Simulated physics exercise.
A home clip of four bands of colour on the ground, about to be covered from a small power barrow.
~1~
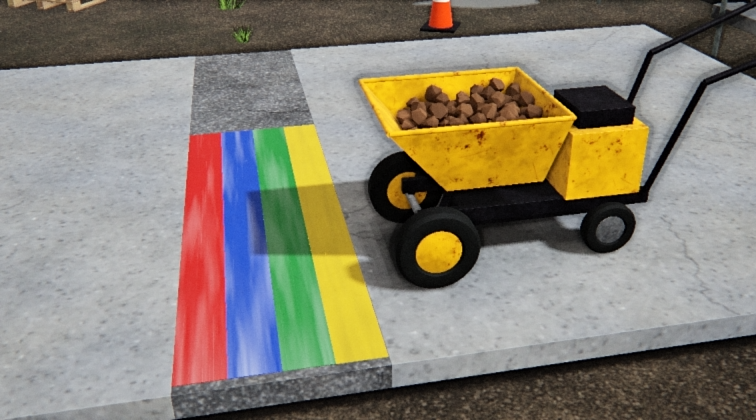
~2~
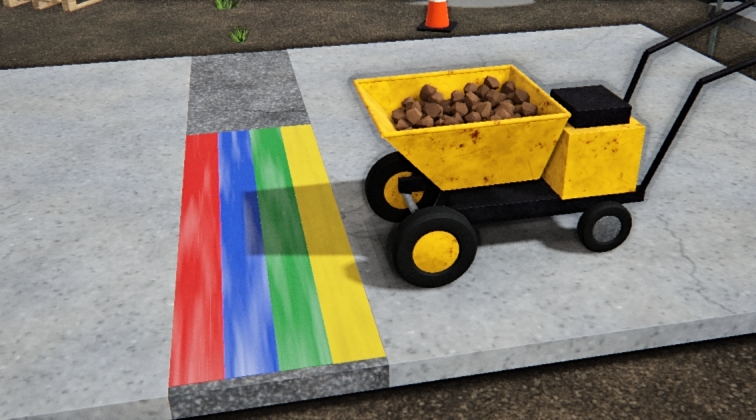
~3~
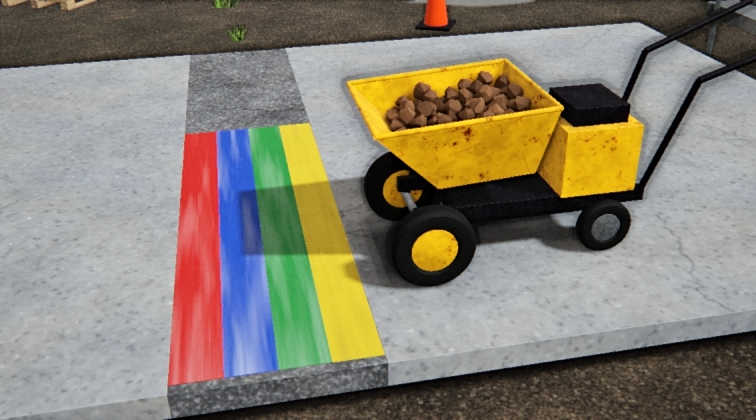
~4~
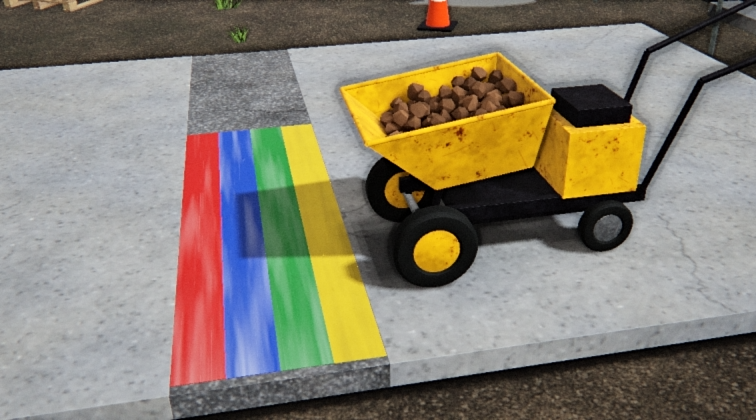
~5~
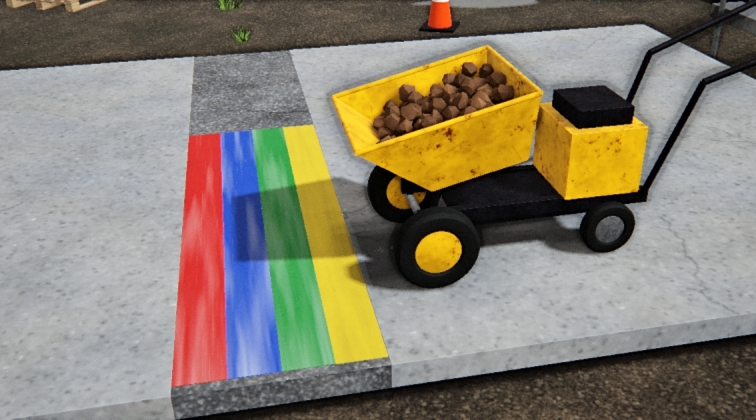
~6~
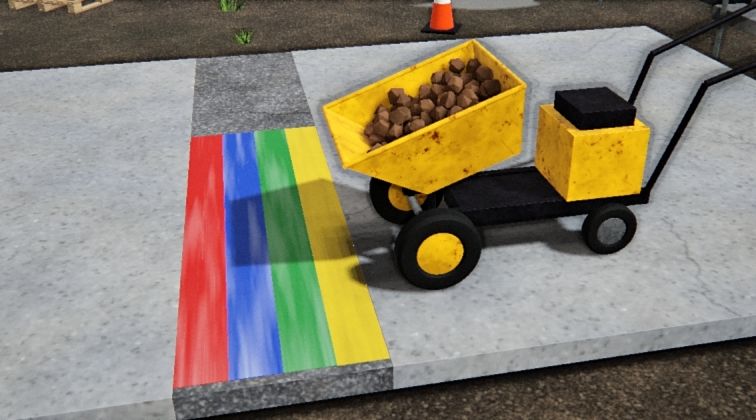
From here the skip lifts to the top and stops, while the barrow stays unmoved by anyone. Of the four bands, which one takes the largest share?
Blue.
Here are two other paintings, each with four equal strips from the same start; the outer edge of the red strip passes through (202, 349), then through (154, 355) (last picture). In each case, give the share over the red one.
The first gives around 30 %, the second around 20 %.
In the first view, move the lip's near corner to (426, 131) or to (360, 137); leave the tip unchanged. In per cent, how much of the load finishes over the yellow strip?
That works out to 10 per cent for the first position and 0 per cent for the second.
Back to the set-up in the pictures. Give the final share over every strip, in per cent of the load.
Per strip, roughly: Yellow 0, green 20, blue 35, red 20.
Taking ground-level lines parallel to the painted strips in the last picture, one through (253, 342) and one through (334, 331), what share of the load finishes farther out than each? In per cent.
Close to 40 per cent, then close to 80 per cent.
Soon after the last picture, skip tipped steeply; all in the skip.
A little later, skip tipped steeply; most in the skip; a small part over the green strip; a small part over the blue strip; a stray few over the red strip; a stray few falling.
Later still, skip tipped right over; about a quarter in the skip; about a quarter over the green strip; about a third over the blue strip; about a quarter over the red strip; a small part off the paint.
At rest, skip tipped right over; a small part in the skip; none over the yellow strip; about a quarter over the green strip; about a third over the blue strip; about a quarter over the red strip; a small part off the paint.
